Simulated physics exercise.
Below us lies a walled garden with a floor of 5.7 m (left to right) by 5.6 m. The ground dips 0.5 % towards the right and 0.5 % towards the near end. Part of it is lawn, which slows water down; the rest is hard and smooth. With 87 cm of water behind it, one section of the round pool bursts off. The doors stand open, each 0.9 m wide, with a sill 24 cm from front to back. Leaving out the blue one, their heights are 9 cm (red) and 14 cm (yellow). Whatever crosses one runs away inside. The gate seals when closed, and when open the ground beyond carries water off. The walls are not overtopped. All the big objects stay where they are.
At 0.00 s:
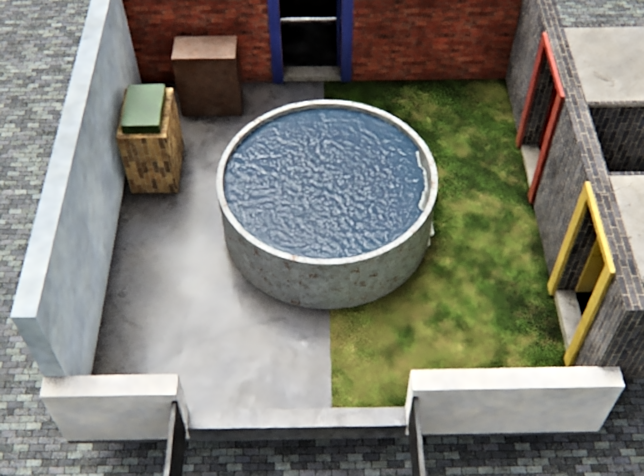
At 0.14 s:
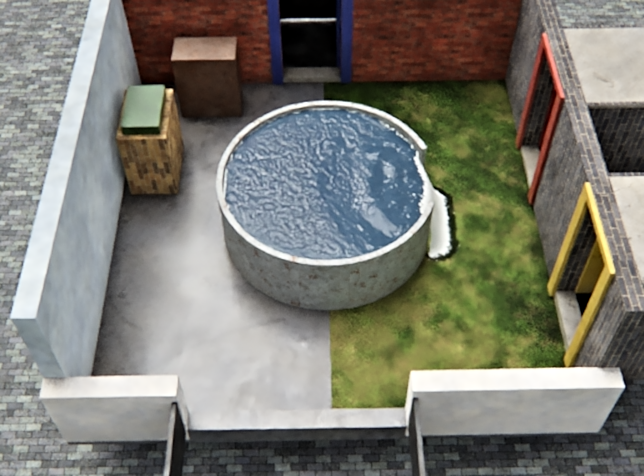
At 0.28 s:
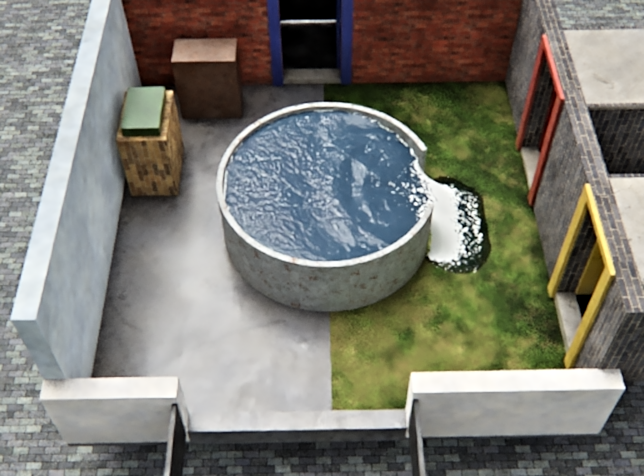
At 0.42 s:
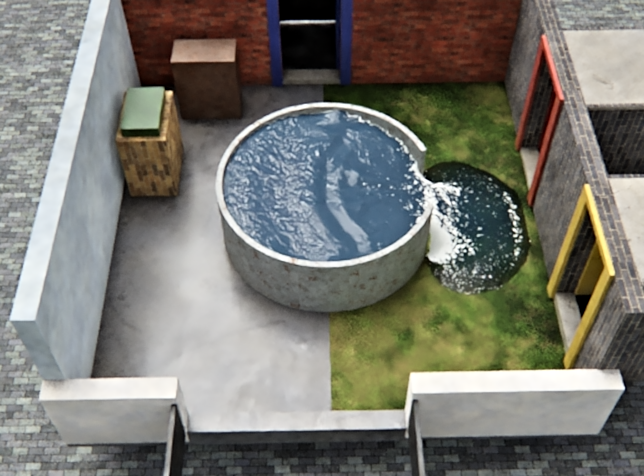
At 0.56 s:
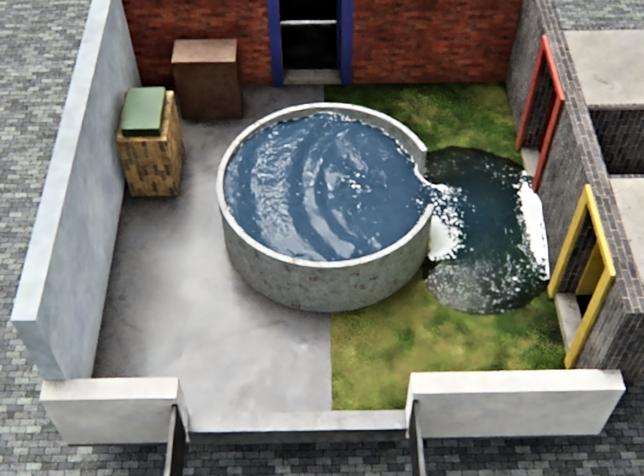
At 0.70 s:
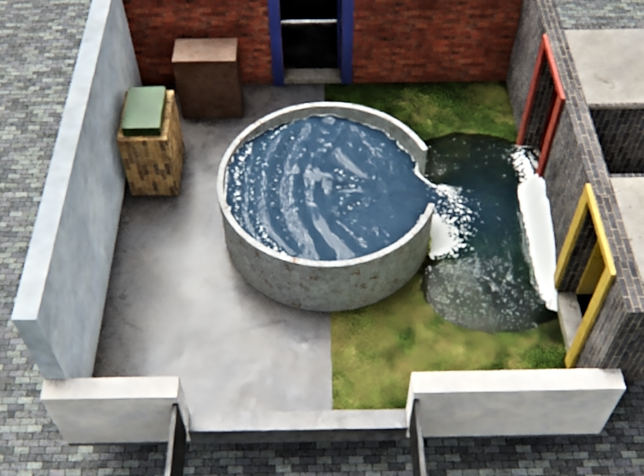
The clip opens on a walled yard, half grey paving and half grass, with a round pool of rippling blue water. The pool's right side breaks open and white water pours onto the grass, spreading in a dark, foaming sheet that meets the right wall and widens along it between the red and yellow doorways.
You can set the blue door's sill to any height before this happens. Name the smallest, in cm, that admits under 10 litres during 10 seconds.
It would have to be roughly 7 cm high.
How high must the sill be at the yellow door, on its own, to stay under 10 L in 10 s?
About 22 cm at yellow.
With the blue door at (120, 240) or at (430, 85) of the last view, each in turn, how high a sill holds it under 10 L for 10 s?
Roughly 7.5 and 17 cm.
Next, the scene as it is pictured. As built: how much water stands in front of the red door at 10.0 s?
Some 13.5 cm.
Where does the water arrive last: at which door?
The blue one.
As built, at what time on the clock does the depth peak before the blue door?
Near 8.0 s.
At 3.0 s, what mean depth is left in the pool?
About 46 cm.
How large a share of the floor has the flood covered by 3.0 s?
Some 50 per cent of it.
After 1.4 s water covers 25 % of the floor, deepest (56 cm) near (530, 224); it has not reached the blue door.
After 3.0 s water covers 50 % of the floor, deepest (38 cm) near (530, 224); 2 cm at the blue door, 0 litres in over its 10 cm sill.
After 10.0 s water covers 100 % of the floor, deepest (16 cm) near (570, 405); 10 cm at the blue door, 1 litre in over its 10 cm sill.
At the blue door as built, the water arrived by 3.0 s and peaked near 10 cm at 8.0 s.
Run again over the same 10 s with other heights there, 14 litres in over 6.5 cm, 4 litres over 8.5 cm. The limit of 10 litres is kept from about 7 cm up.
